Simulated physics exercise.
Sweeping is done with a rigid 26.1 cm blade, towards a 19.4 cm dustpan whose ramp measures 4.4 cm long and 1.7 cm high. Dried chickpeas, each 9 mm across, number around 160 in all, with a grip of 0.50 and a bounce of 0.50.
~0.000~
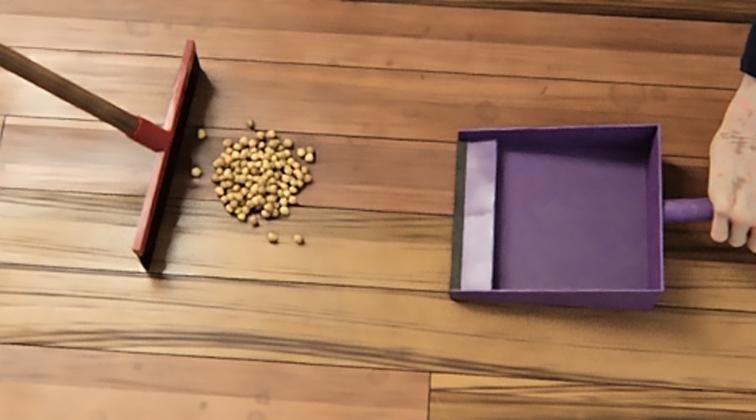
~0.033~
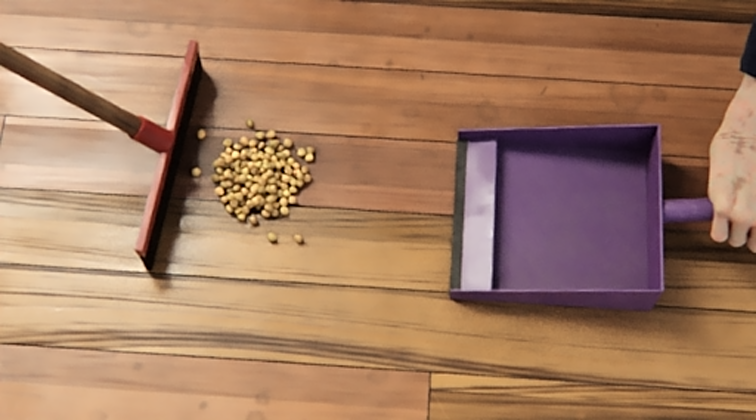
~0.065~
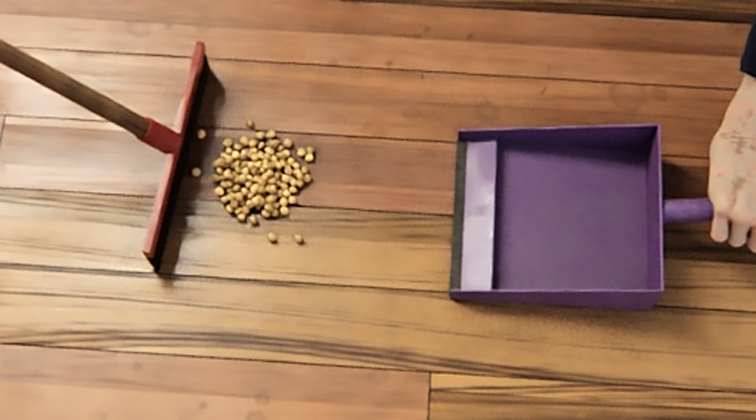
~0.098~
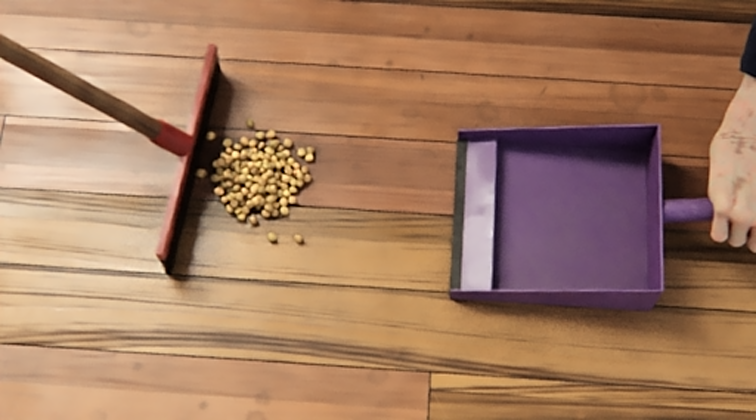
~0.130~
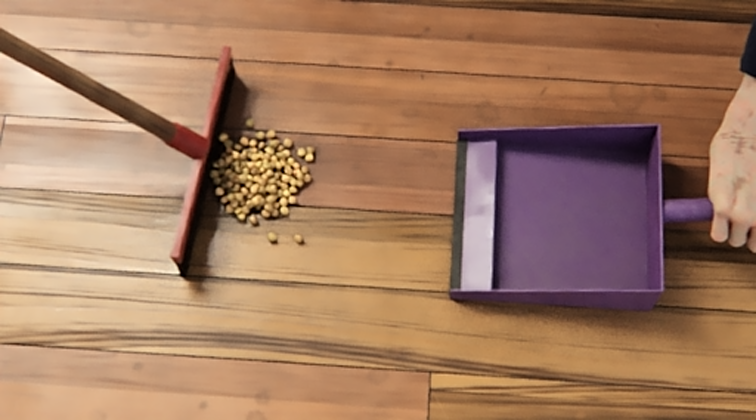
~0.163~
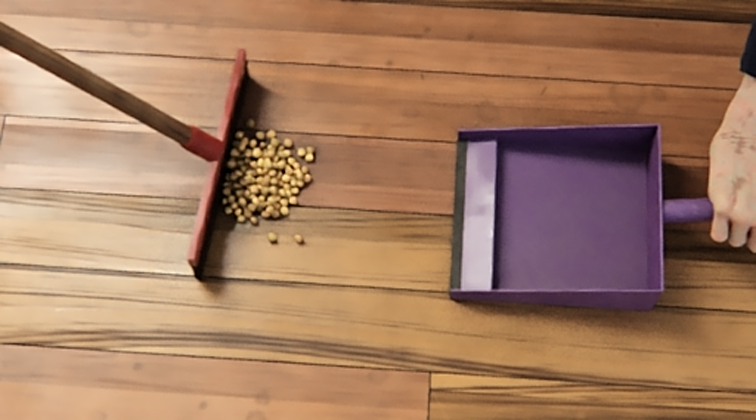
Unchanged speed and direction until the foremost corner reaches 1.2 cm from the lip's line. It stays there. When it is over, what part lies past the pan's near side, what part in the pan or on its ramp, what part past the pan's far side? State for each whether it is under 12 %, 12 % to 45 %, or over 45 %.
Near side: Under 12 %; pan: 12 % to 45 %; far side: Under 12 %.
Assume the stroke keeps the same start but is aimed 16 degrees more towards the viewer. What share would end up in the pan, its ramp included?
My guess is some 35 percent.
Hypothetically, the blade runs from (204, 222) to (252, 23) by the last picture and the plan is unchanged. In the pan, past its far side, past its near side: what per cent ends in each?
Pan: 0, far side: 40, near side: 0.
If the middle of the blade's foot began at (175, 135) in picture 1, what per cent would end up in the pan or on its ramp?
Close to 30 in a hundred.
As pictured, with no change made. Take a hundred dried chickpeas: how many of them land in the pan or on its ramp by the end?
35 percent.
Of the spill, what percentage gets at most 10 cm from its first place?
I'd estimate roughly 0 per cent.
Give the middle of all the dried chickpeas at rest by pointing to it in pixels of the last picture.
Somewhere around (454, 215) in the final frame.
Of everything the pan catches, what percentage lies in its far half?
Close to 60 %.
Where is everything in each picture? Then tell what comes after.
Blade from (138, 250) to (191, 48), moved 0.0 cm, 0 of the pieces shifted so far; middle of the pieces at (256, 172); pan at (568, 224), in the first frame.
Blade from (141, 251) to (194, 48), moved 0.3 cm, 0 of the pieces shifted so far; middle of the pieces at (256, 172), in the second frame.
Blade from (149, 252) to (201, 49), moved 1.1 cm, 0 of the pieces shifted so far; middle of the pieces at (256, 172), in the third frame.
Blade from (161, 255) to (213, 51), moved 2.6 cm, 2 of the pieces shifted so far; middle of the pieces at (256, 172), in the fourth frame.
Blade from (177, 258) to (227, 54), moved 4.3 cm, 3 of the pieces shifted so far; middle of the pieces at (257, 172), in the fifth frame.
Blade from (193, 261) to (242, 56), moved 6.0 cm, 65 of the pieces shifted so far; middle of the pieces at (265, 176); pan at (568, 224). Its pace works out near 0.53 m/s, heading 7 degrees towards the viewer's side, in the sixth frame.
After 0.39 s, middle of the blade 15 cm from the lip; 0 % over the lip, far side 5 %, near side 0 %.
After 0.54 s, middle of the blade 7 cm from the lip; 0 % over the lip, far side 5 %, near side 0 %.
Then, at 0.82 s, middle of the blade 3 cm from the lip; 35 % over the lip, far side 5 %, near side 5 %.
At rest (1.2 s), near side 5 %, pan 35 %, far side 5 %, in front of the lip or behind the blade 55 %.
